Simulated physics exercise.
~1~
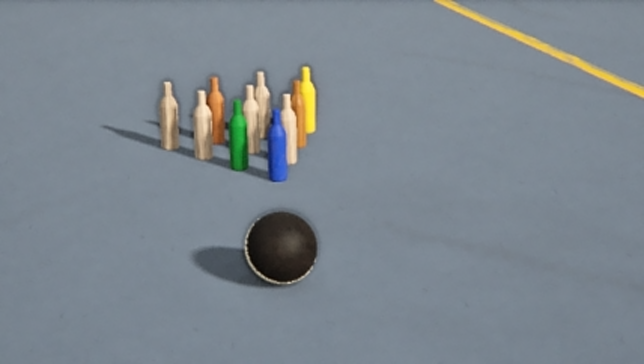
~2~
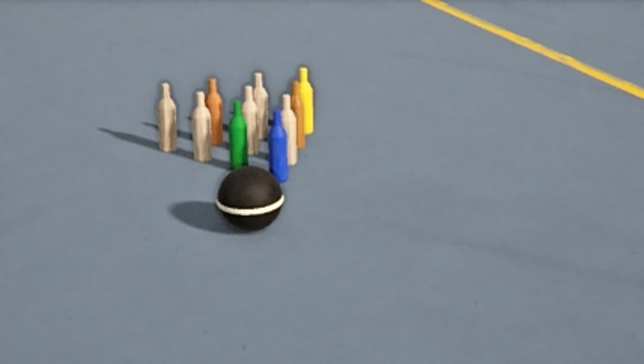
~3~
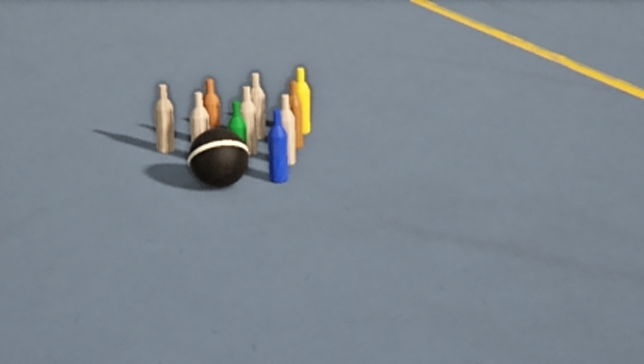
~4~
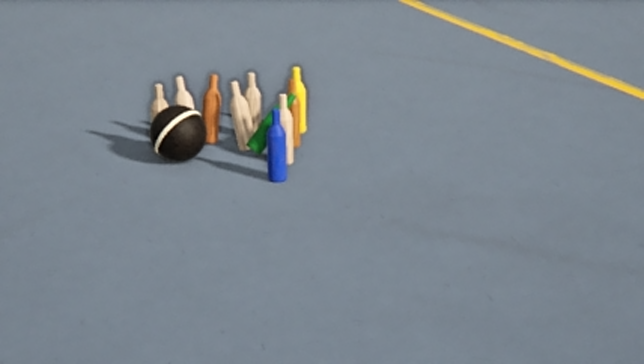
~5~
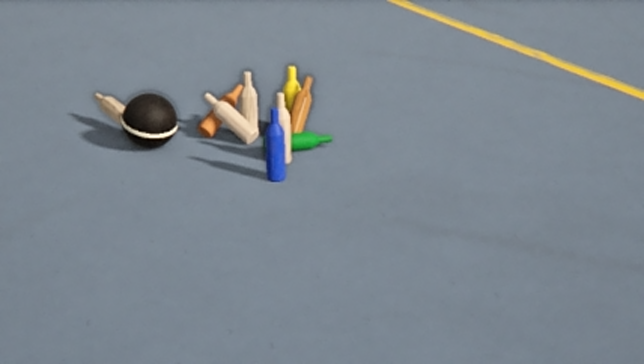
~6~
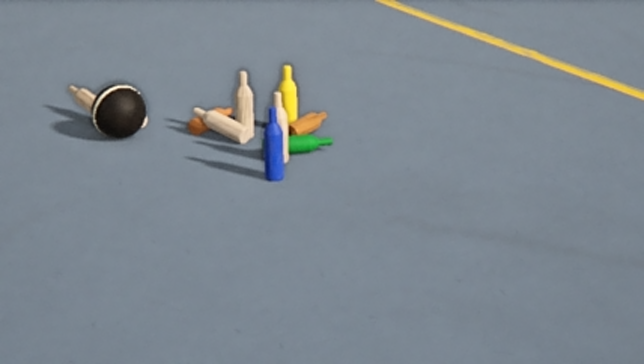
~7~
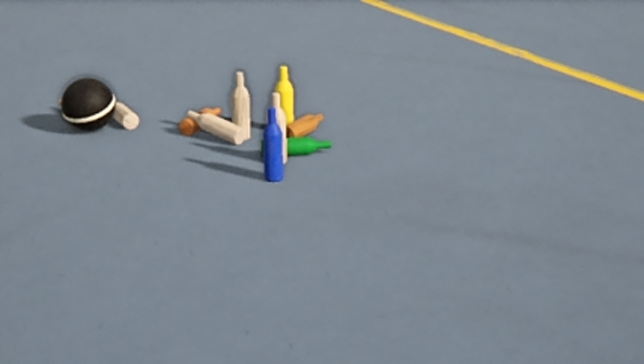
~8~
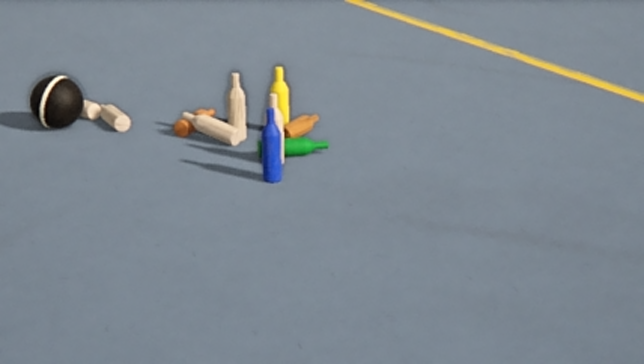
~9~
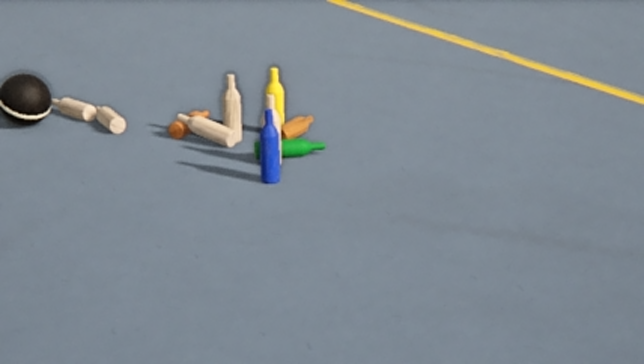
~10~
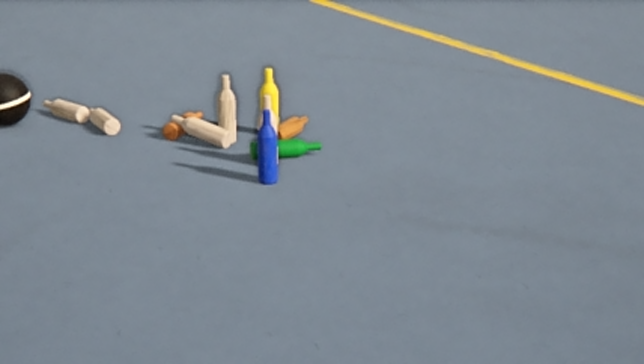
On a grey floor marked with a yellow line, a black ball with a pale stripe rolls up and left into a cluster of bottle-shaped skittles, toppling the green one and several others, then rolls on to the left edge while the blue and yellow ones stay standing.
